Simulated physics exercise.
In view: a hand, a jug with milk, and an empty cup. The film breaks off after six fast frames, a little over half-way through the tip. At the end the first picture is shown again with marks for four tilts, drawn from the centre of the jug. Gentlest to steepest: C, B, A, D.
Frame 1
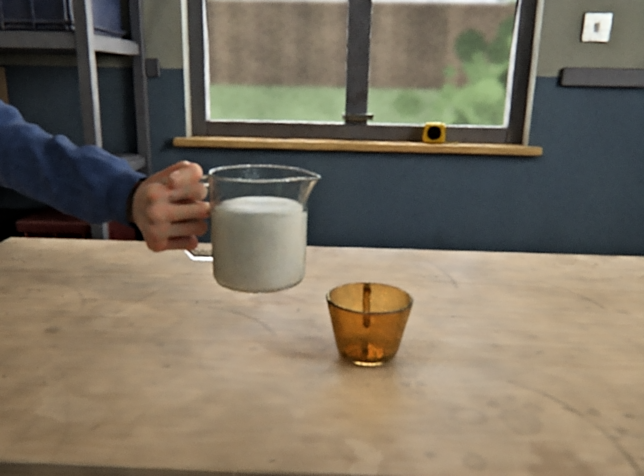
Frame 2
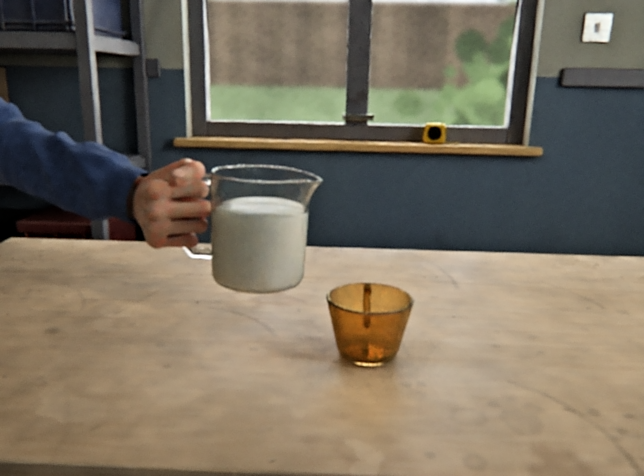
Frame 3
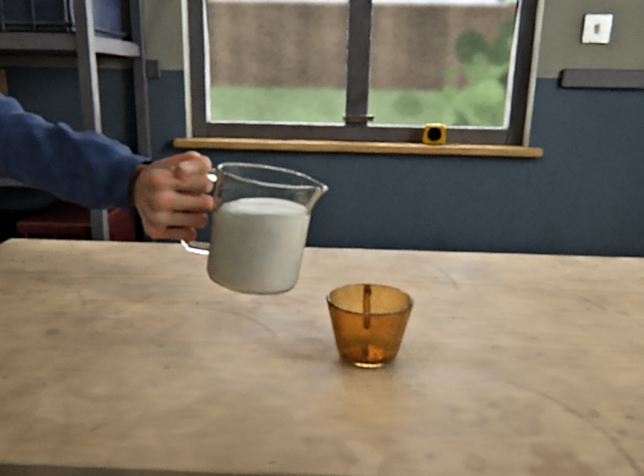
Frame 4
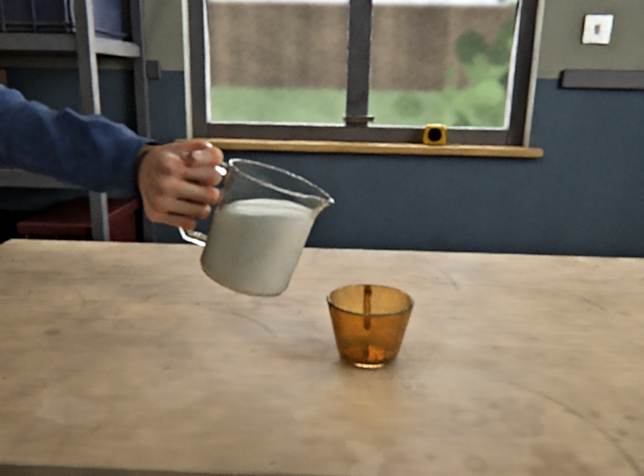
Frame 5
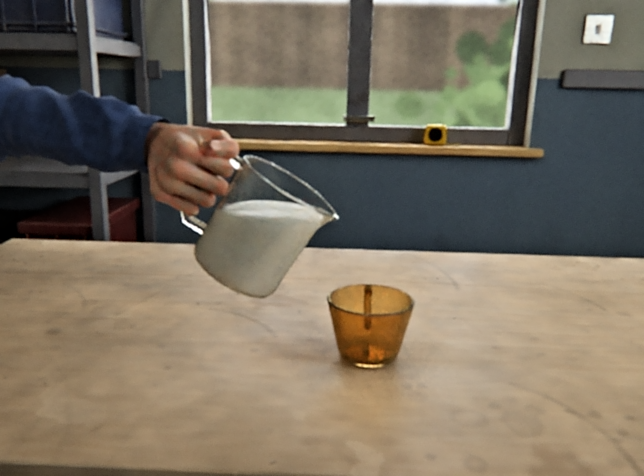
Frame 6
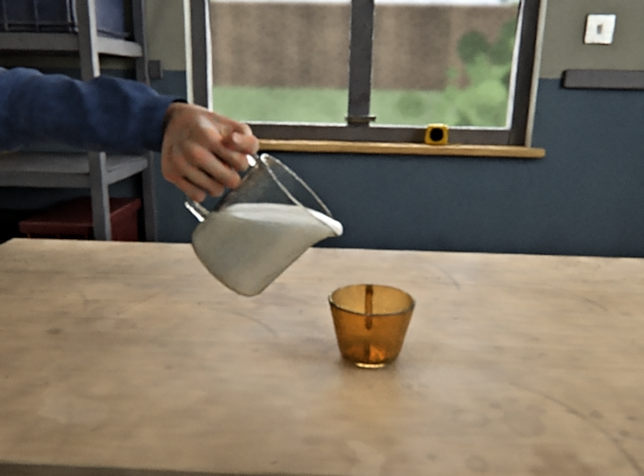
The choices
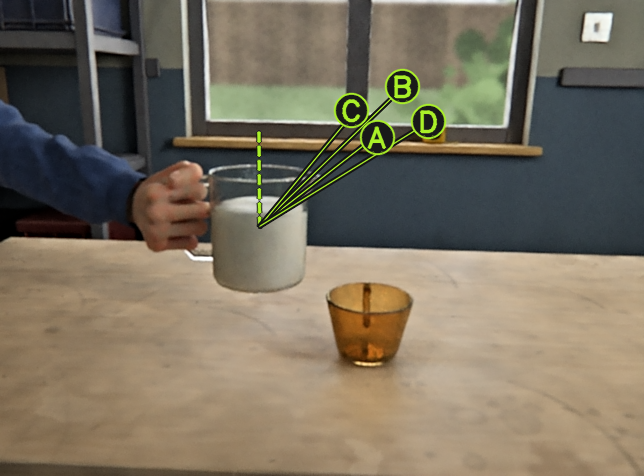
We see a hand in a blue sleeve holding a glass jug of milk above a wooden table, left of an empty amber cup. The hand rises slightly and steadily tilts the jug rightward, its spout lowering near the cup.
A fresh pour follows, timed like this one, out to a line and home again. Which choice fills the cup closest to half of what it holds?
Go for D.
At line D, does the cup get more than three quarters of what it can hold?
No.
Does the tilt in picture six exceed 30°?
Yes.
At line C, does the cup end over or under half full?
Under half.
On the marked copy, A at (362, 146); B at (390, 98); C at (342, 125); D at (414, 130).
Choosing A, the cup ends with about 30 % of what it can hold.
Choosing B, the cup ends with about 17 % of what it can hold.
Choosing C, the cup ends with about 7 % of what it can hold.
Choosing D, the cup ends with about 50 % of what it can hold.
